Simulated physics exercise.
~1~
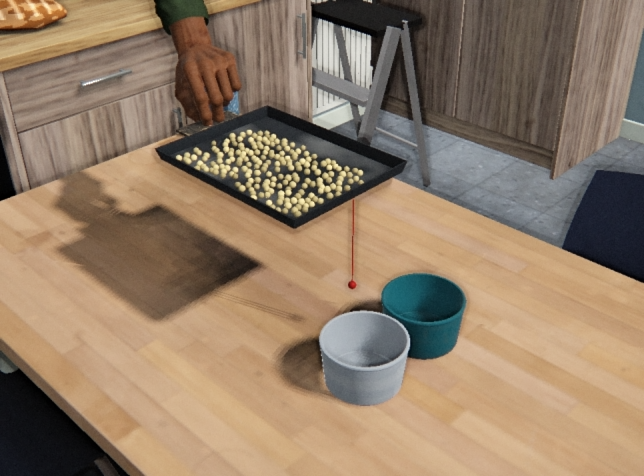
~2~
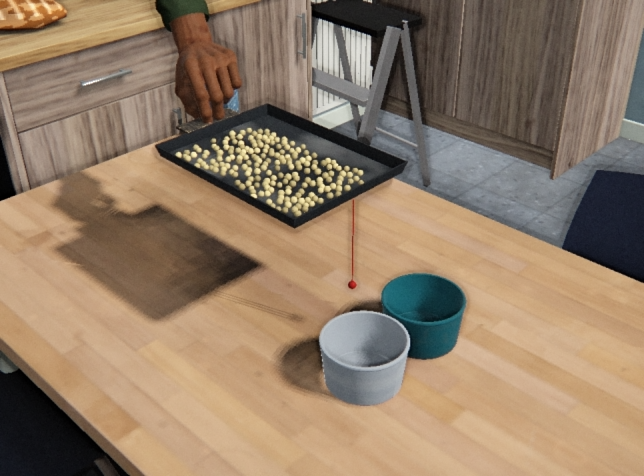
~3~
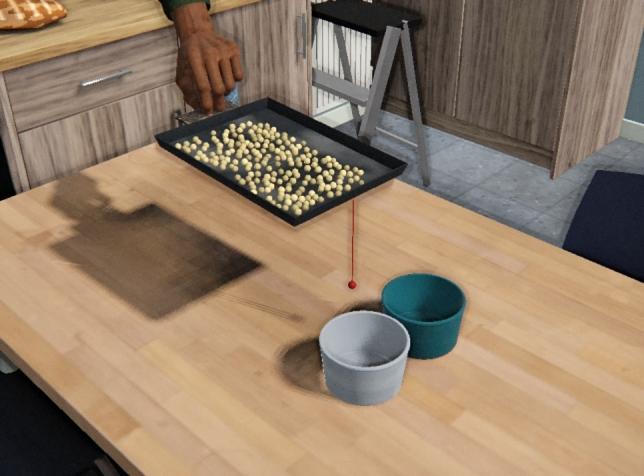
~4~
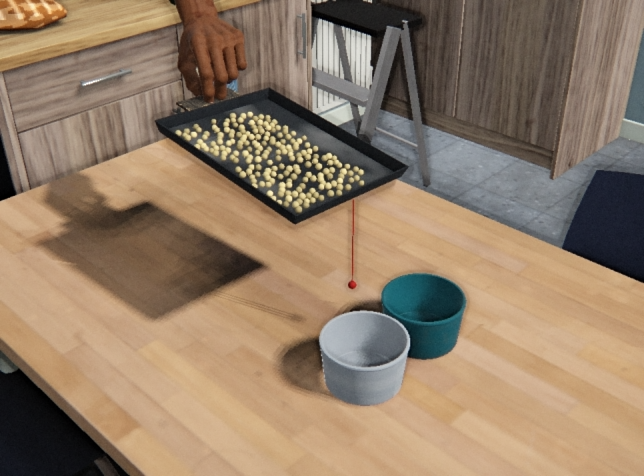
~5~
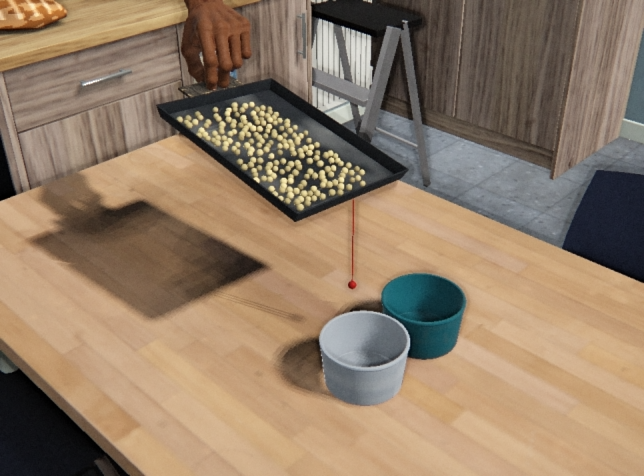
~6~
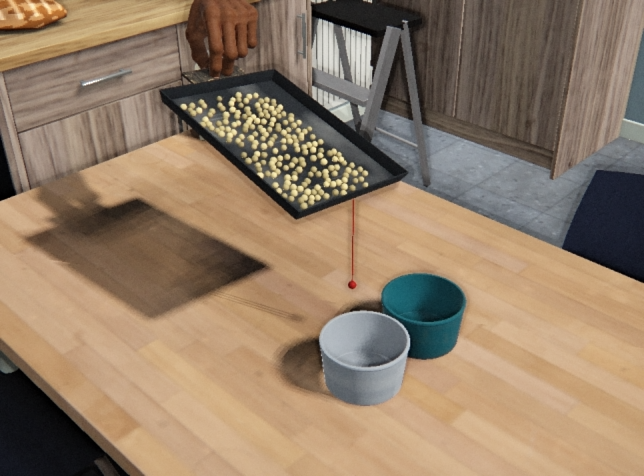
A hand slowly raises the back of a dark tray of soya beans above two dishes.
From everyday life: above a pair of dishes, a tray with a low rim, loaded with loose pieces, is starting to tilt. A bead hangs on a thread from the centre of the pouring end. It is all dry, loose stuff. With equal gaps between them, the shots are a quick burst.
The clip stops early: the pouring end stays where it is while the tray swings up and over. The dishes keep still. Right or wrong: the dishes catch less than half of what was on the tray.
Right - they catch less than half.
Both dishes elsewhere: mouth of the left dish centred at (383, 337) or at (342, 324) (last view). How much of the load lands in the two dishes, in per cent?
10 %, 80 %.
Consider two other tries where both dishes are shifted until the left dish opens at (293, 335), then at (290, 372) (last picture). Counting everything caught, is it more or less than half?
Earlier try a minority share, later try a minority share.
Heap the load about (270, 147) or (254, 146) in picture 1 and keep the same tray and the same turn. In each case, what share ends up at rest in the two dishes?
Estimate: 20 % first, 30 % second.
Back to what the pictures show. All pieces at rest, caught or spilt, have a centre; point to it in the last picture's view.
Resting centre, last picture - approx. (416, 308).
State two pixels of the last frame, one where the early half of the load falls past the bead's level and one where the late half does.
I'd place the first part at (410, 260) and the rest at (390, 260).
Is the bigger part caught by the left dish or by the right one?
It is the right dish.
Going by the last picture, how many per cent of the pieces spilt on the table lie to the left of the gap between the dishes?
40 in a hundred, roughly.
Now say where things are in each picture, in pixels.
In the first frame, corners of the pouring end at (294, 217) and (402, 161), level; middle of the load at (265, 166), soya beans; left dish at (397, 375); right dish at (455, 331); bead on its thread at (352, 285).
In the second frame, corners of the pouring end at (294, 216) and (402, 162), level; middle of the load at (265, 164).
In the third frame, corners of the pouring end at (295, 215) and (403, 163), tipped barely, lowest at the right corner; middle of the load at (266, 160).
In the fourth frame, corners of the pouring end at (296, 212) and (403, 166), tipped a little, lowest at the right corner; middle of the load at (266, 153).
In the fifth frame, corners of the pouring end at (298, 210) and (404, 168), tipped a little, lowest at the right corner; middle of the load at (268, 146).
In the sixth frame, corners of the pouring end at (300, 208) and (404, 171), tipped clearly, lowest at the right corner; middle of the load at (272, 140); left dish at (397, 375); right dish at (455, 331).
Soon, tray tipped steeply; most on the tray; a stray few outside both; about a quarter in the air.
A while on, tray tipped right over; about a quarter on the tray; a stray few in the left dish; about a quarter in the right dish; about a third outside both; about a quarter in the air.
Towards the end, tray tipped past a quarter turn; a stray few in the left dish; about a quarter in the right dish; most outside both.
Finally, tray tipped past a quarter turn; a stray few in the left dish; about a quarter in the right dish; most outside both.
